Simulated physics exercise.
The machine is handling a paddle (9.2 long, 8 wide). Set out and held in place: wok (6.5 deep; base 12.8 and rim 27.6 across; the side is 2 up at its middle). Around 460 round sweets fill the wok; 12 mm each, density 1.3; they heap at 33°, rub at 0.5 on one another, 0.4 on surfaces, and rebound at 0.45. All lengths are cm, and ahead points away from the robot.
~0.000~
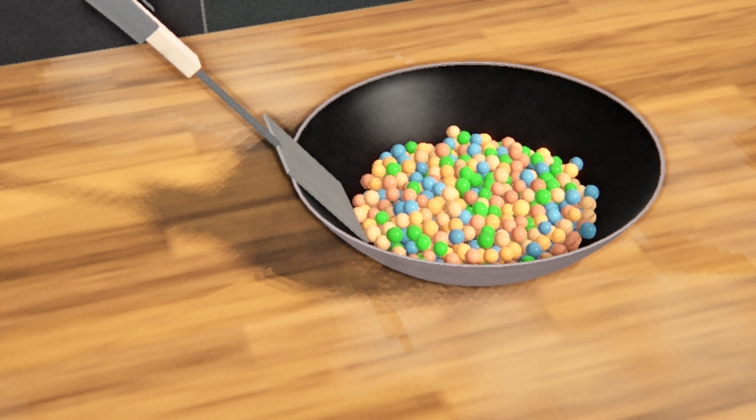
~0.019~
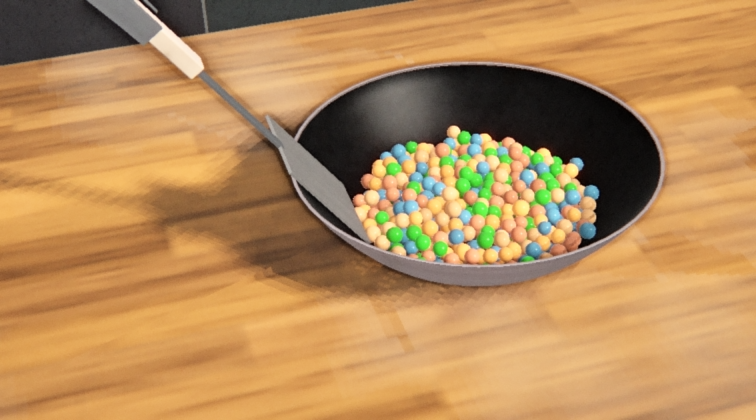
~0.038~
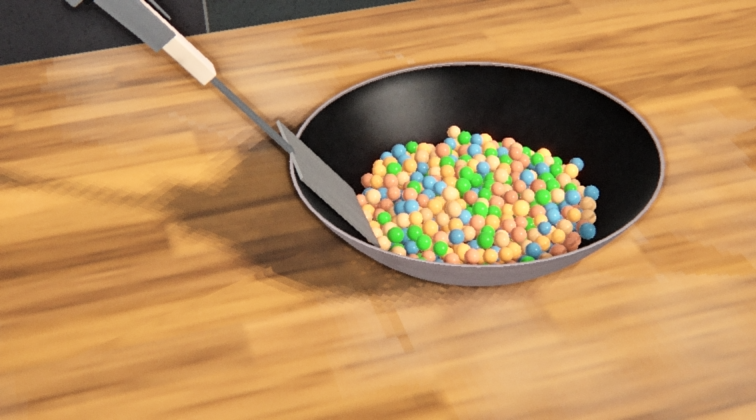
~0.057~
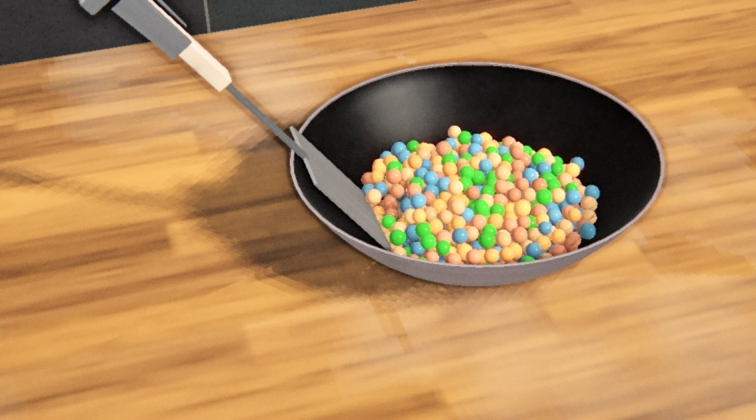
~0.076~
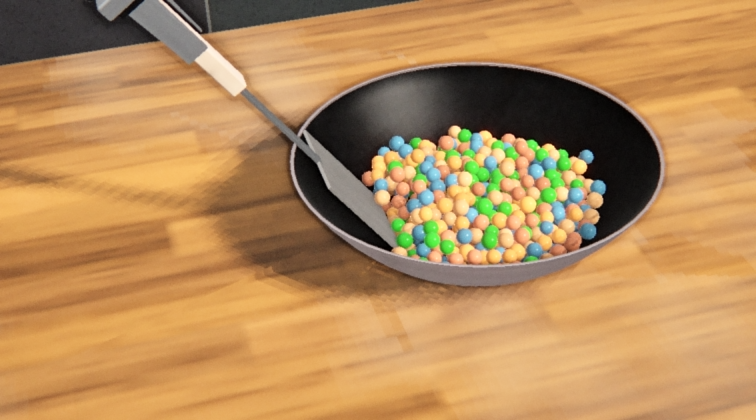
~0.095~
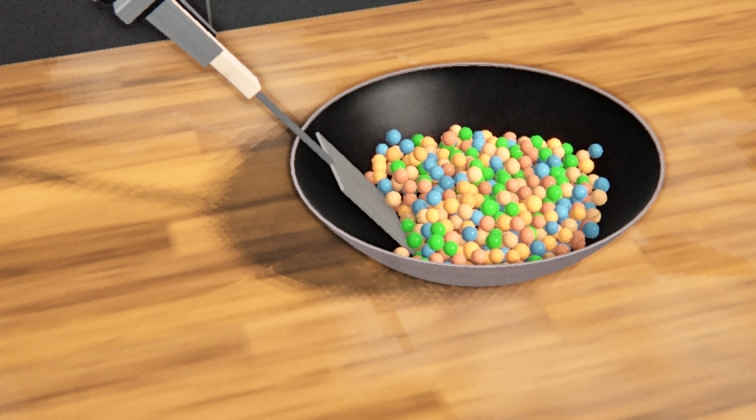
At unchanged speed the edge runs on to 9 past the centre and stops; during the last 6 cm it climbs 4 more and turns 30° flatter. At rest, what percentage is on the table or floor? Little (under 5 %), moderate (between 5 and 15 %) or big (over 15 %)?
On the table or floor the share is moderate, between 5 and 15 %.
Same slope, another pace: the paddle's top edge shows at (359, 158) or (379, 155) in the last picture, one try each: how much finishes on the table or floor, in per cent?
About 25 and 30 per cent.
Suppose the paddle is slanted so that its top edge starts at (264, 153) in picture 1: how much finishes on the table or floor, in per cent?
Some 10 per cent.
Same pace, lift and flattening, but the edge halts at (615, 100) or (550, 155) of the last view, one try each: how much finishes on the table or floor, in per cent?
About 25 and 0 per cent.
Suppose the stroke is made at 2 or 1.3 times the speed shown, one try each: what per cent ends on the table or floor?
Some 30 and 15 per cent.
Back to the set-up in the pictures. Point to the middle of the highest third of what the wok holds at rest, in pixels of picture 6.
Near (580, 165).
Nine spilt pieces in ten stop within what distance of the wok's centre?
About 30 cm.
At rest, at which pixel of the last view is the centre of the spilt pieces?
Near (713, 168).
After 0.21 s, sloping 54°, highest piece 5 above the table; 456 in the wok.
After 0.32 s, sloping 43°, highest piece 8 above the table; 456 in the wok.
After 0.57 s, sloping 24°, highest piece 8 above the table; 414 in the wok, 34 on the table or floor, 8 on the blade or in flight.
After 1.62 s, sloping 24°, highest piece 7 above the table; 413 in the wok, 43 on the table or floor.
In the end, 413 in the wok, 43 on the table or floor. That is 9 % on the table or floor.
